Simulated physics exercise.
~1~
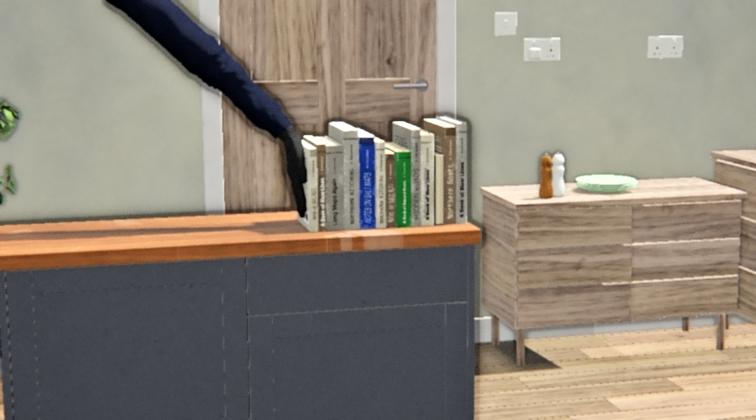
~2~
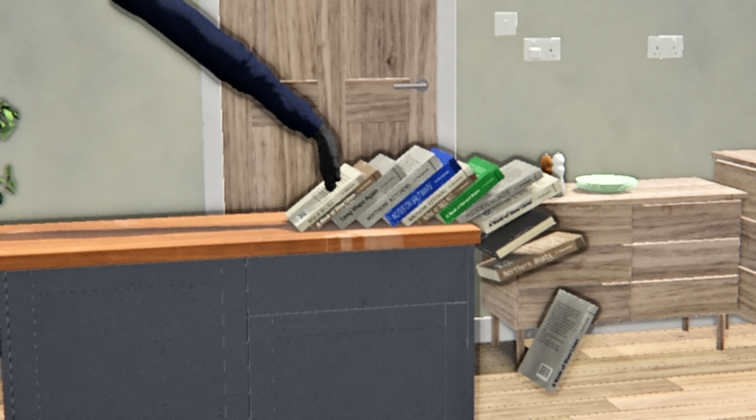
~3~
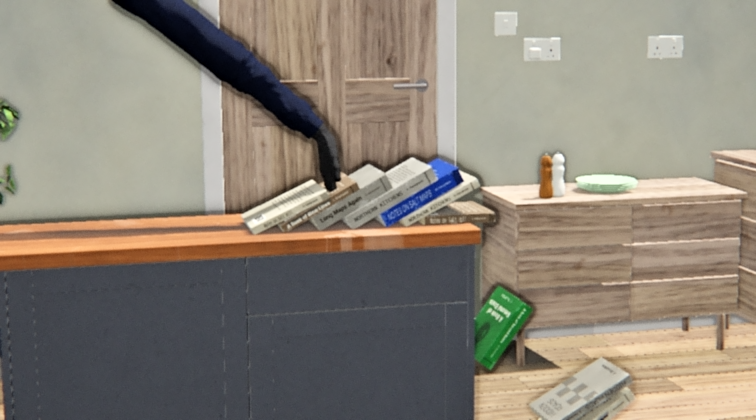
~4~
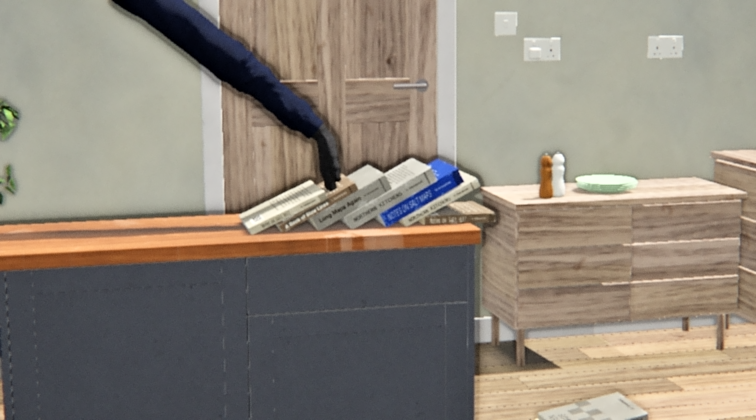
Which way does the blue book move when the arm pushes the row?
The blue book moves to the right as it tips over with the other books.
